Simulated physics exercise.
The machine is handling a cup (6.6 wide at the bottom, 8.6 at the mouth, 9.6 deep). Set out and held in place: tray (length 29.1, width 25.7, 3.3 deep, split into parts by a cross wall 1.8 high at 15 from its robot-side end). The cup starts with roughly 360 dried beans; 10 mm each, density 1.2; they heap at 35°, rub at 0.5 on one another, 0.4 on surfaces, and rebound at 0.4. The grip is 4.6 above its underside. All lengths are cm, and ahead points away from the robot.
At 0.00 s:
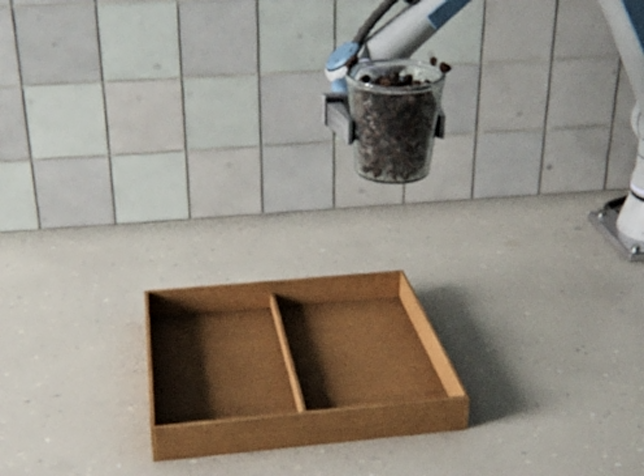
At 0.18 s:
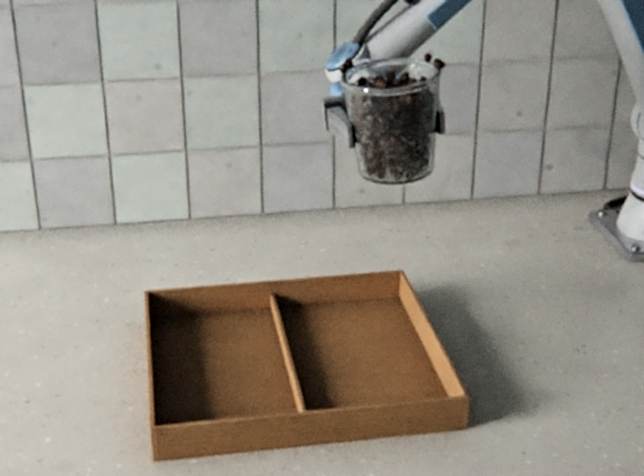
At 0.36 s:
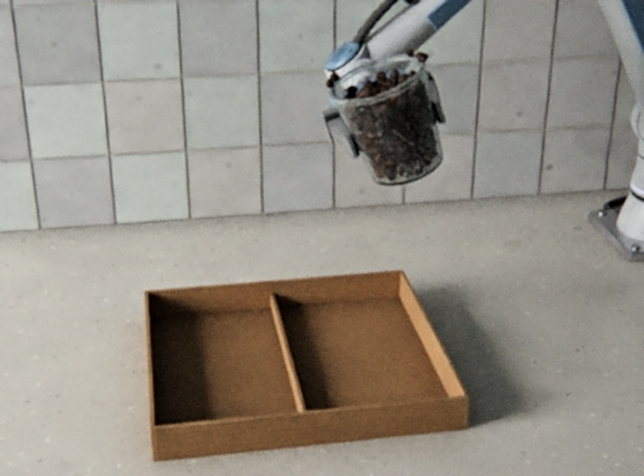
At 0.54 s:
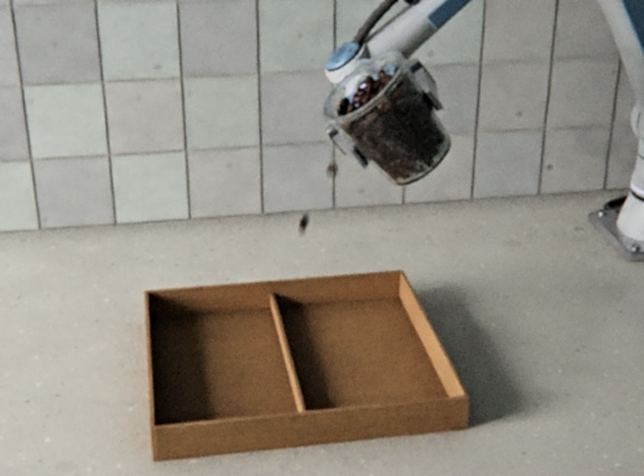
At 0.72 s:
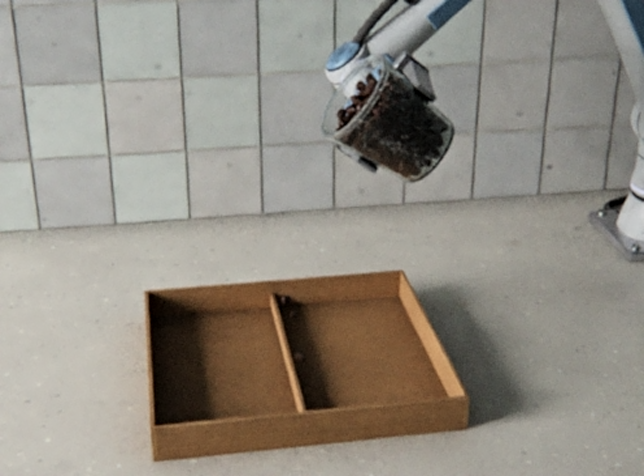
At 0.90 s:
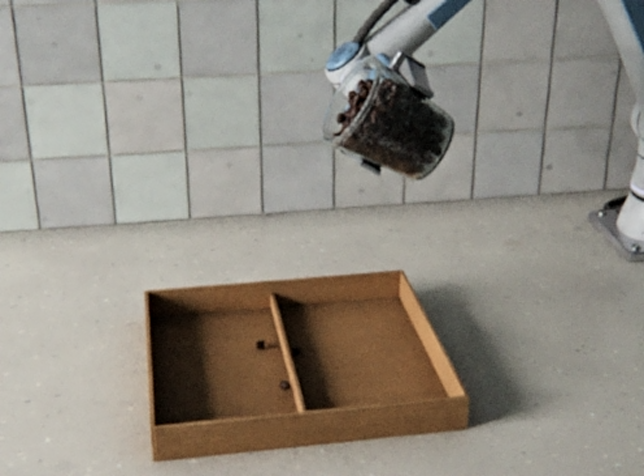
At the start, a robotic arm holds a clear cup heaped with dark beans upright above and behind a wooden tray split in two by a divider. The cup tilts steadily to the left, and a few beans drop from its rim, landing in the tray near the divider while most remain inside.
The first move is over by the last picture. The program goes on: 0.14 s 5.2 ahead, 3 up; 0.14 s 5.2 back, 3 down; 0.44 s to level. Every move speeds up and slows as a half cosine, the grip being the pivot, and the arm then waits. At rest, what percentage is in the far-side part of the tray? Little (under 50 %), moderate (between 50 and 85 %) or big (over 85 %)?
Share in the far-side part of the tray: Little (under 50 %).
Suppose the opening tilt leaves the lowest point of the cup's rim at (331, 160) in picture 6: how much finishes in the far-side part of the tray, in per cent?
About 70 per cent.
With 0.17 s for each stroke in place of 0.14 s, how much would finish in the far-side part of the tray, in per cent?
It would be near 15 per cent.
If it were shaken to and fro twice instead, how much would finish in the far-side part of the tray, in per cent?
In that case some 40 per cent.
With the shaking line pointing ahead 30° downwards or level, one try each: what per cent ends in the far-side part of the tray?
About 5 and 20 per cent.
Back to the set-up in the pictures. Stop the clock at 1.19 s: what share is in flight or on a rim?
Roughly 37 per cent.
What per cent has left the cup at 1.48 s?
Near 40 per cent so far.
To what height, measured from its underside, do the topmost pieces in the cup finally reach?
About 8.5 cm.
By 1.19 s, tilted 57° forward, highest piece 29 above the table; 227 in the cup, 2 in the far-side part, 1 in the robot-side part, 134 in flight or on a rim.
By 1.48 s, tilted 14° forward, highest piece 31 above the table; 216 in the cup, 105 in the far-side part, 39 in the robot-side part, 4 in flight or on a rim.
By 1.82 s, level, highest piece 30 above the table; 216 in the cup, 106 in the far-side part, 39 in the robot-side part, 3 on the table or floor.
By 2.87 s, level, highest piece 30 above the table; 216 in the cup, 106 in the far-side part, 39 in the robot-side part, 3 on the table or floor.
Final count, 216 in the cup, 106 in the far-side part, 39 in the robot-side part, 3 on the table or floor. That is 29 % in the far-side part of the tray.
